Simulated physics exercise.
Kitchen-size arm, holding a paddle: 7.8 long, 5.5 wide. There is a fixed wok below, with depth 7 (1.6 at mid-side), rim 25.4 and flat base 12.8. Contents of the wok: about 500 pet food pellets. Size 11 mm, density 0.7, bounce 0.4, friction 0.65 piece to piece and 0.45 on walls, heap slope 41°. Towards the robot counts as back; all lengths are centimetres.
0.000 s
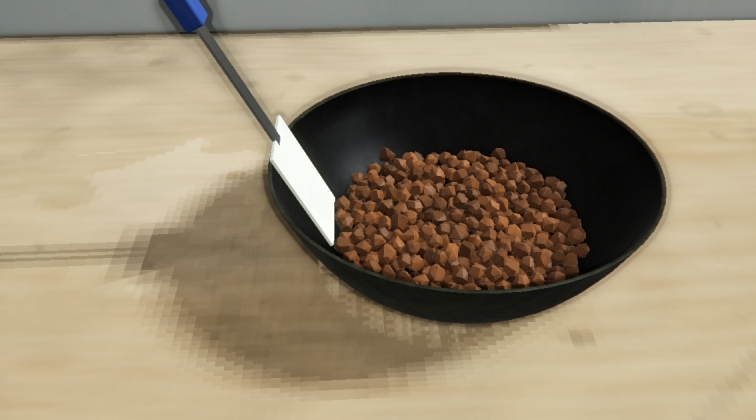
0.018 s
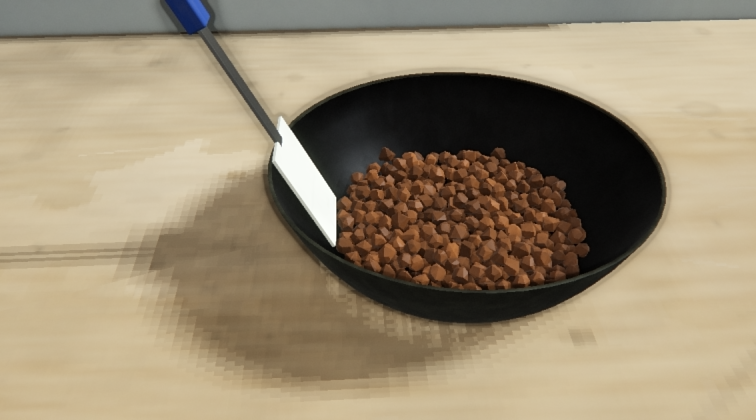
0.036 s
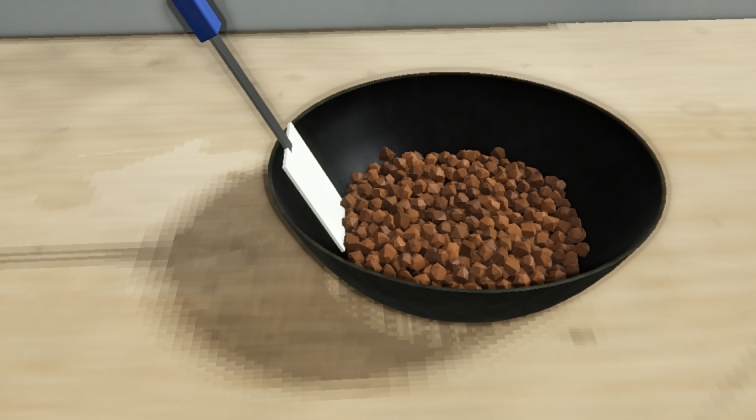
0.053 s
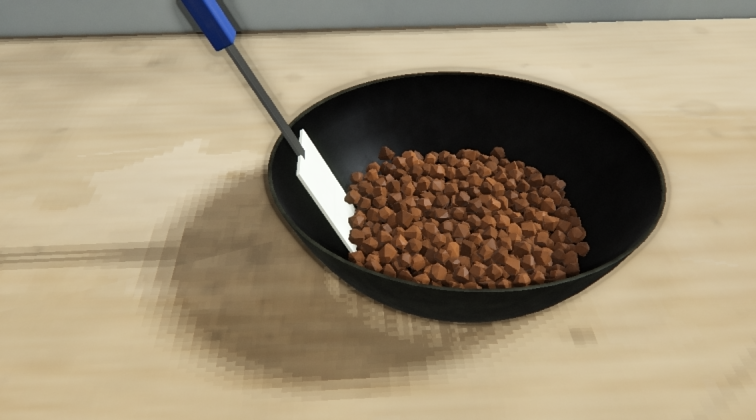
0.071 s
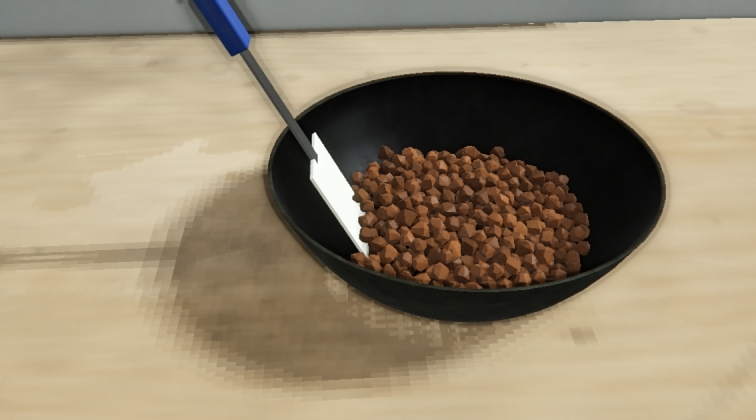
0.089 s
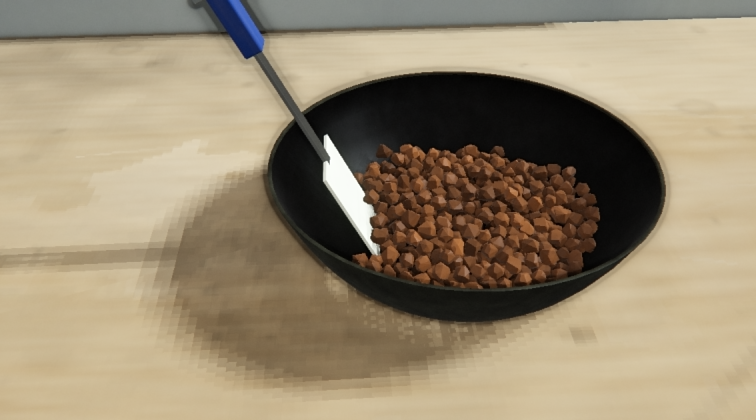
White paddle with a blue handle sliding rightward into a black wok, pushing the heap of brown pellets slightly to the right.
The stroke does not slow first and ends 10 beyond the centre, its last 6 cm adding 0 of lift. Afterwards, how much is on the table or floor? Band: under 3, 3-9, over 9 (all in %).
Over 9 %.
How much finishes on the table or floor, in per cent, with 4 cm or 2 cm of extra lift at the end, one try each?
First try about 20 %, second try about 25 %.
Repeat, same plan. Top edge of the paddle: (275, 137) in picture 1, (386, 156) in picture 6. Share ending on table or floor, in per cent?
Roughly 35 %.
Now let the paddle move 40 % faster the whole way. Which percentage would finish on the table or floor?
In that case, close to 25 per cent.
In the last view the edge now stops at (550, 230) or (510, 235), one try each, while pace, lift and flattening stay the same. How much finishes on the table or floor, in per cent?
Respectively some 0 and 0 percent end on the table or floor.
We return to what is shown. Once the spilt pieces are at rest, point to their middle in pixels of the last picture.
Approximately at (690, 217).
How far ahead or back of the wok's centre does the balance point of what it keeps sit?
Forward offset: Roughly 3.5 cm.
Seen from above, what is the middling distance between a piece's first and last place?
Level distance of roughly 3 cm.
After 0.22 s, sloping 64°, highest piece 6 above the table; 502 in the wok.
After 0.35 s, sloping 64°, highest piece 8 above the table; 501 in the wok, 1 on the blade or in flight.
After 0.61 s, sloping 64°, highest piece 8 above the table; 425 in the wok, 67 on the table or floor, 10 on the blade or in flight.
After 1.66 s, sloping 64°, highest piece 8 above the table; 423 in the wok, 79 on the table or floor.
At rest, 423 in the wok, 79 on the table or floor. That is 16 % on the table or floor.
